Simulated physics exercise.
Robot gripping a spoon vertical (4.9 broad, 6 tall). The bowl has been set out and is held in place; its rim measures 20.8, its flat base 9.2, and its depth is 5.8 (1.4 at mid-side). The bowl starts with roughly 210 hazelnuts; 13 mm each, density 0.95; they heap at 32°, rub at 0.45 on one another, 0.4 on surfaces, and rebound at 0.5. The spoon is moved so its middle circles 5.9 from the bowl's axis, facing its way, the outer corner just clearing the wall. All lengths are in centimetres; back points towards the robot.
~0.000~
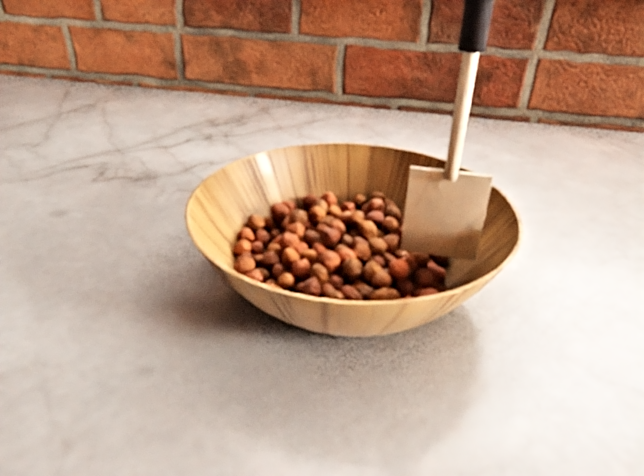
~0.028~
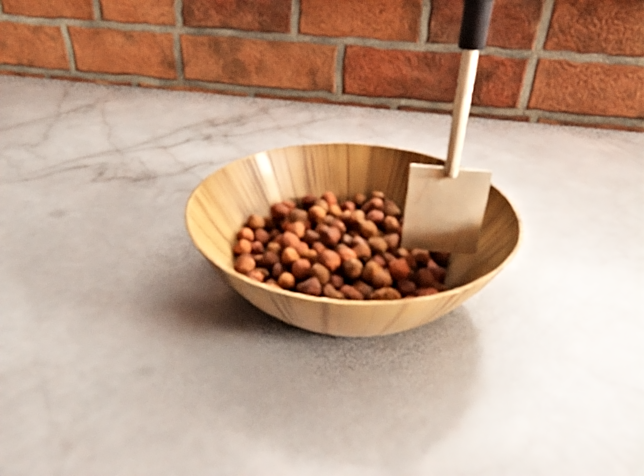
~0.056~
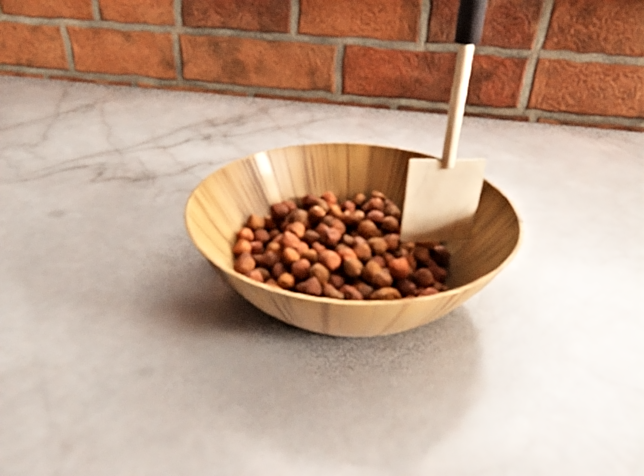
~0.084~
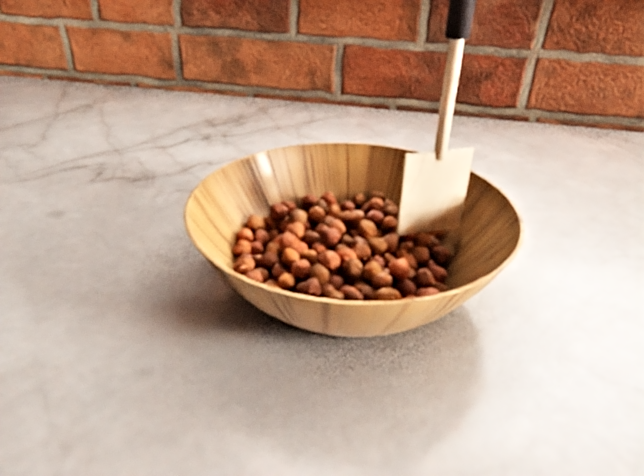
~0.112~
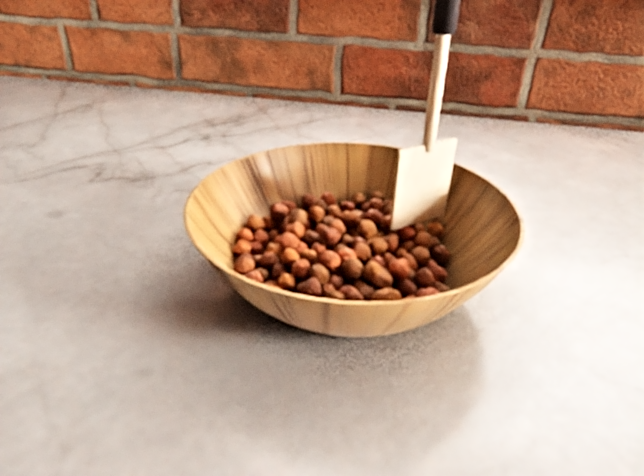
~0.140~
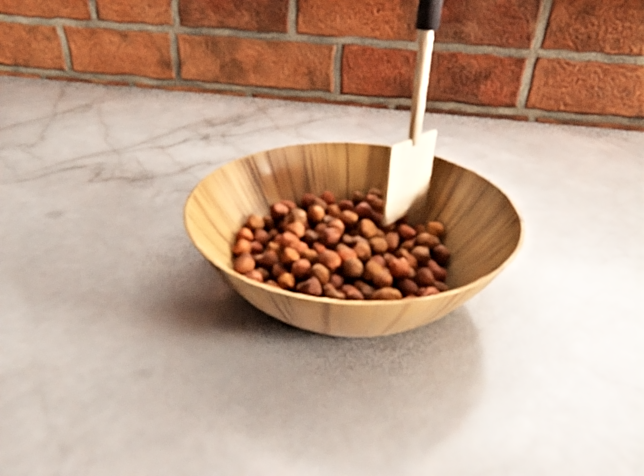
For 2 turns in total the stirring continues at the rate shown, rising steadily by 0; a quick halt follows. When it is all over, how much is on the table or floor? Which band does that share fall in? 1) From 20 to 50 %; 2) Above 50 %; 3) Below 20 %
3.
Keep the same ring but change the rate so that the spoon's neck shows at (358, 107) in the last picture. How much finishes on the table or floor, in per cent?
It comes to around 35 percent.
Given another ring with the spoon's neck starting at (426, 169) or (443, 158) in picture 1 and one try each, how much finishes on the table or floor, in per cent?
I'd guess some 5 and 10 percent.
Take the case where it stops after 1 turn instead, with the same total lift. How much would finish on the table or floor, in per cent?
Estimate: Near 0 %.
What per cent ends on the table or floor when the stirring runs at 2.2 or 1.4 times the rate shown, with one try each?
Some 30 and 25 per cent.
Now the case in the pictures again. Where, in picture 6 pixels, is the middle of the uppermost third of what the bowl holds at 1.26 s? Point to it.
Somewhere around (293, 267), I think.
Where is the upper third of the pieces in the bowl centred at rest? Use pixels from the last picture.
Looks like roughly (383, 230) to me.
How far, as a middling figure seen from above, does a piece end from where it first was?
Some 3 cm.
After 0.70 s, 318° round, highest piece 6 above the table; 205 in the bowl, 1 on the table or floor, 1 in flight or on the tool.
After 1.26 s, 220° round, highest piece 7 above the table; 201 in the bowl, 5 on the table or floor, 1 in flight or on the tool.
After 1.74 s, 0° round, highest piece 5 above the table; 199 in the bowl, 8 on the table or floor.
After 2.44 s, 0° round, highest piece 5 above the table; 199 in the bowl, 8 on the table or floor.
At rest, 199 in the bowl, 8 on the table or floor. That is 4 % on the table or floor.
